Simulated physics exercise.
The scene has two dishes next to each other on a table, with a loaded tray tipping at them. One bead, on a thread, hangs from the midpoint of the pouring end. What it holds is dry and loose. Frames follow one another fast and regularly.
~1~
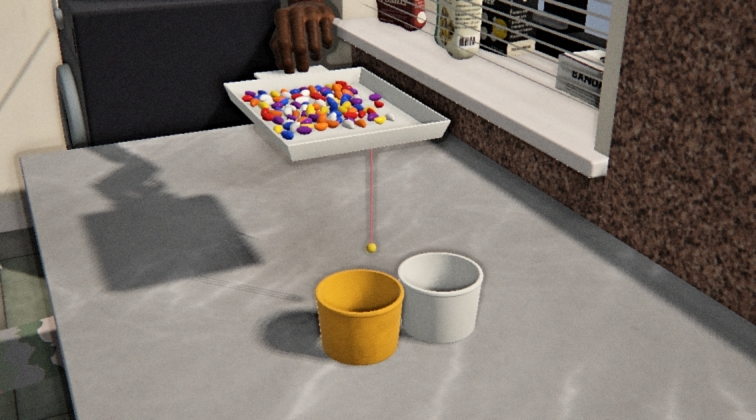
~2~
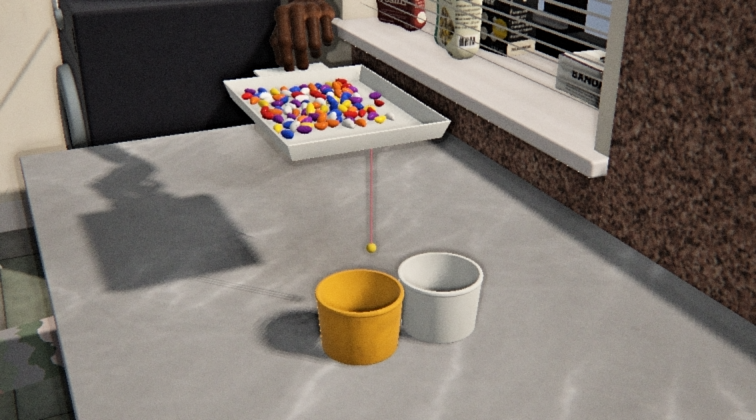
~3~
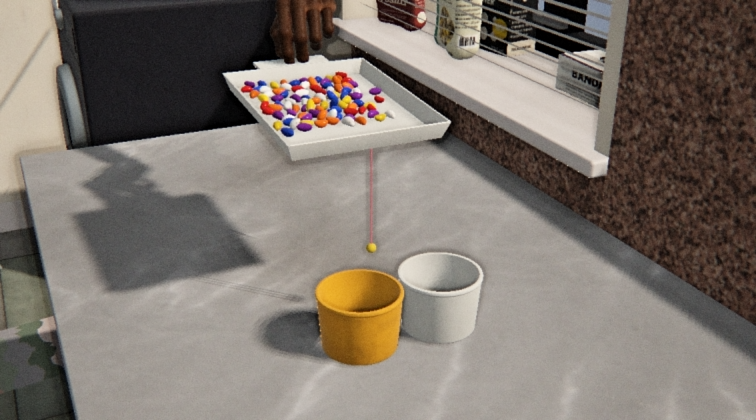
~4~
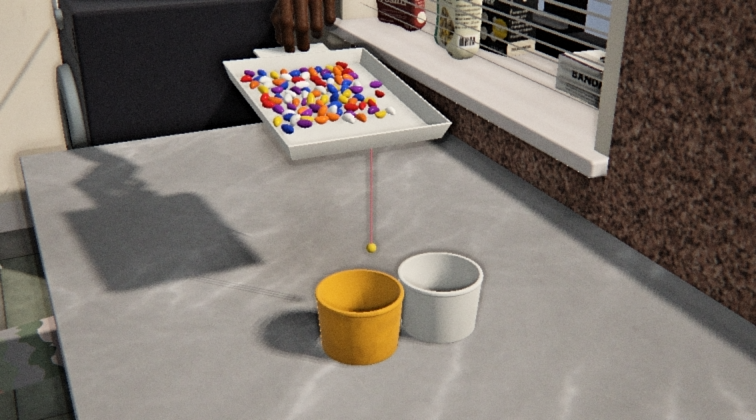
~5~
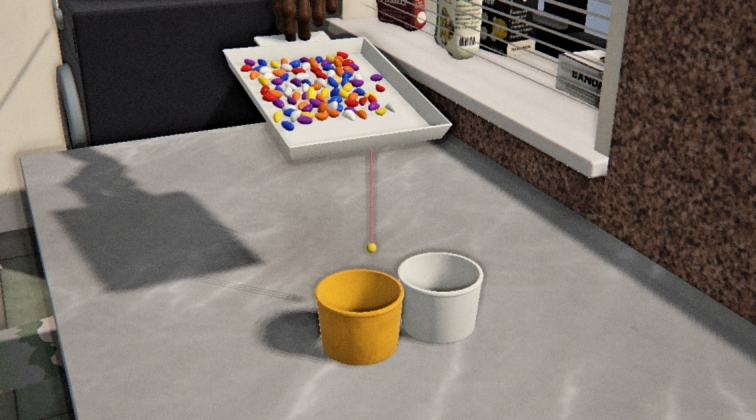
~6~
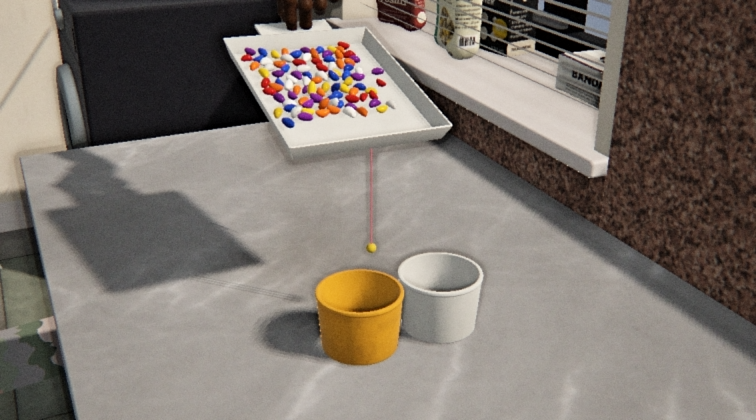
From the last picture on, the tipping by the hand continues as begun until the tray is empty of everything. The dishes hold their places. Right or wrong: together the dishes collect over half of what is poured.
Right.
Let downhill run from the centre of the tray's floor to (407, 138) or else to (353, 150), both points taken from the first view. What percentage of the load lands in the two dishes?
First heading 50 %, second heading 70 %.
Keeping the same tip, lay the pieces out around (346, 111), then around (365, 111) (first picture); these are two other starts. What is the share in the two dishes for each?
70 % and 90 %.
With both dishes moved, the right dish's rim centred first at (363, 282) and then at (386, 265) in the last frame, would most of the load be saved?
Try 1: A lesser share; try 2: A lesser share.
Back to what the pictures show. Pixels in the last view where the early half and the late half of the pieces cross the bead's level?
At (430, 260) for the first part, then at (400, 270) for the others.
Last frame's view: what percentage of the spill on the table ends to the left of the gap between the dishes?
It comes out at roughly 20 percent.
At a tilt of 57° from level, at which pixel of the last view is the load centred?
Somewhere about (373, 121).
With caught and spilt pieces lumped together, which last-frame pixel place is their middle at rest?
Near (429, 321).
Shortly afterwards, tray tipped steeply; all but a few on the tray; only a few in the air.
Next, tray tipped right over; near two thirds on the tray; a little in the right dish; only a few outside both; near a quarter in the air.
Some moments later, tray tipped past a quarter turn; near a quarter in the left dish; near half in the right dish; near a quarter outside both.
In the end, tray tipped past a quarter turn; near a quarter in the left dish; near half in the right dish; near a quarter outside both.
